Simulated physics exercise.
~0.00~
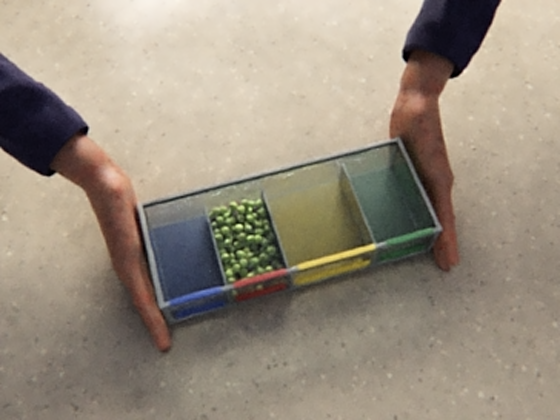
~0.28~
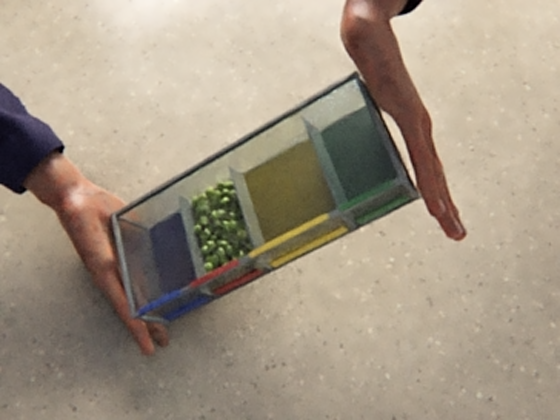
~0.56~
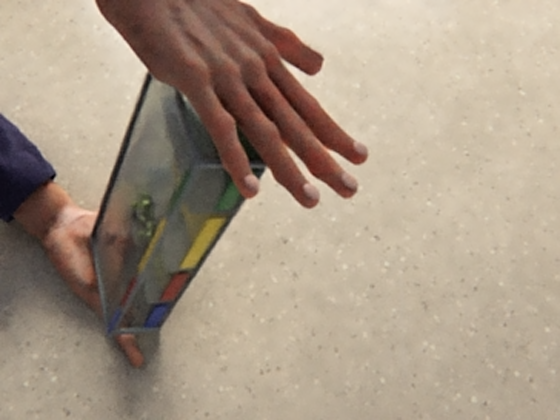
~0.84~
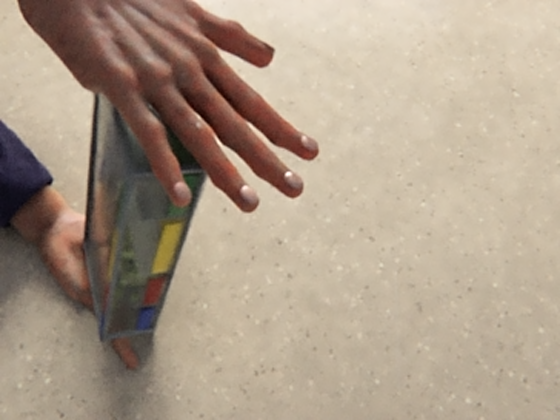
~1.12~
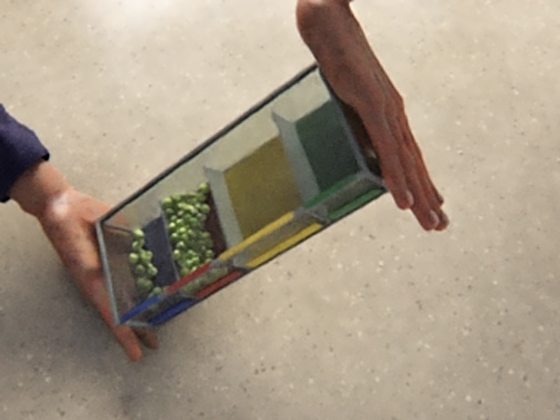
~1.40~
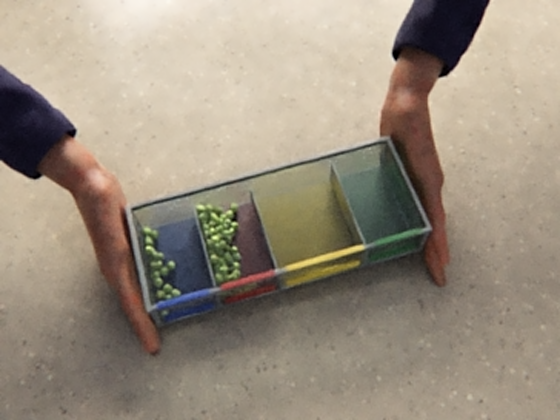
Green peas in a clear four-section box spilling partly from red into blue as two hands tip it steeply and lower it.
